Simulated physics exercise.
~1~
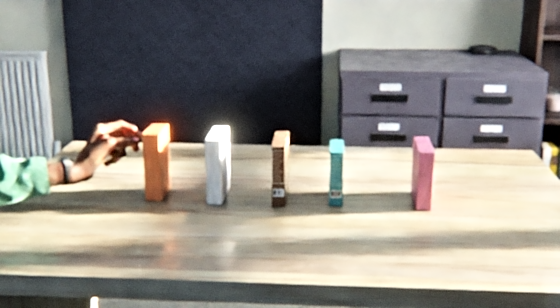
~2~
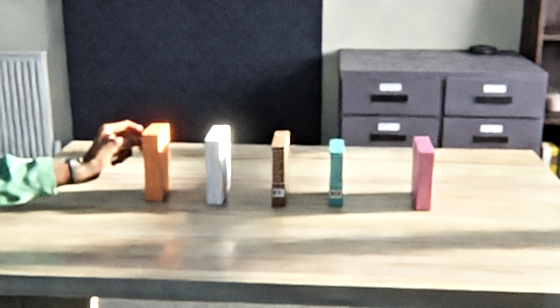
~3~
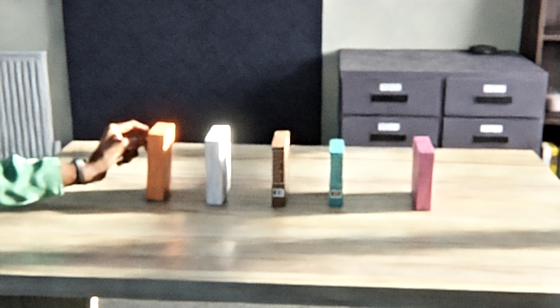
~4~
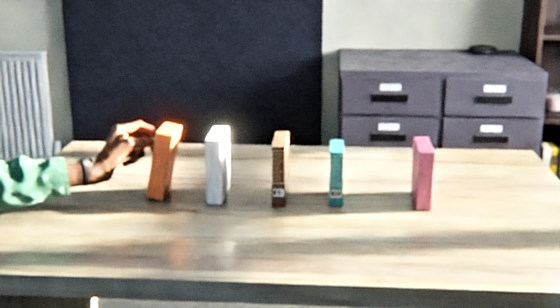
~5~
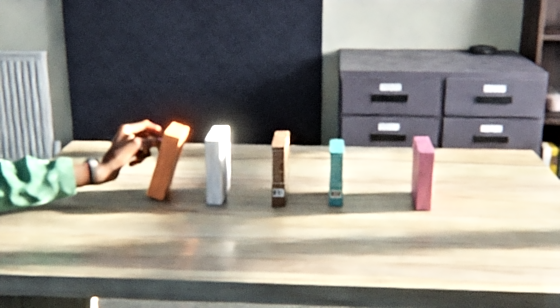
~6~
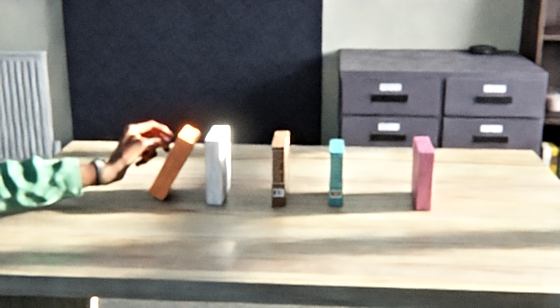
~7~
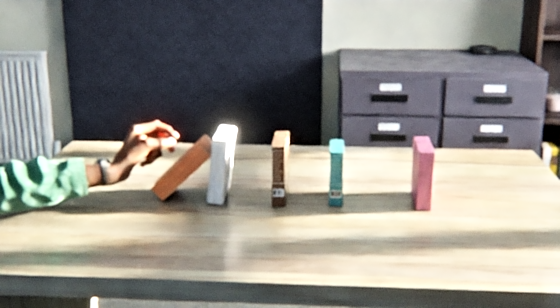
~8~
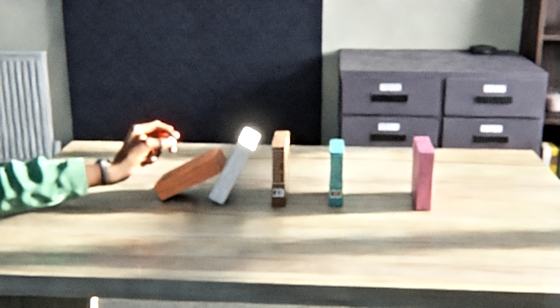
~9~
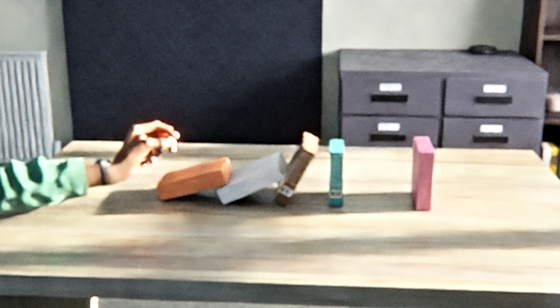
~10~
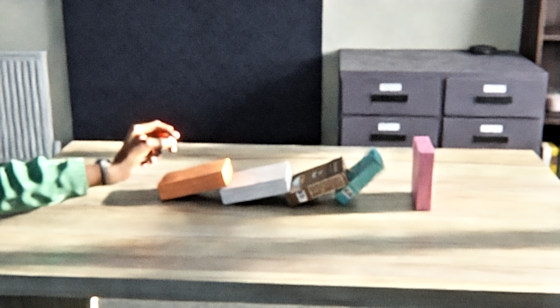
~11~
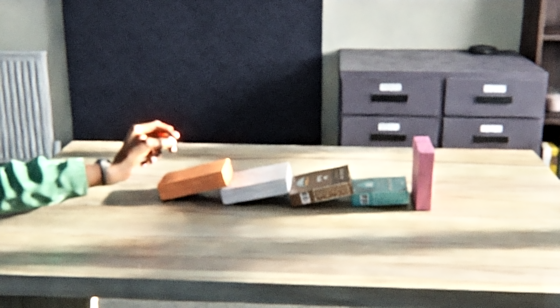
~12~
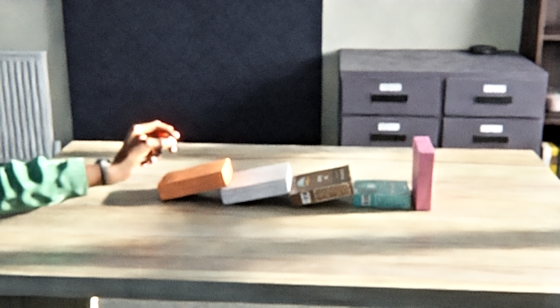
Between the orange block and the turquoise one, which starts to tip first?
The orange block starts to tip first, pushed by the hand. The turquoise one tips only later, after the white and brown ones have begun to fall.
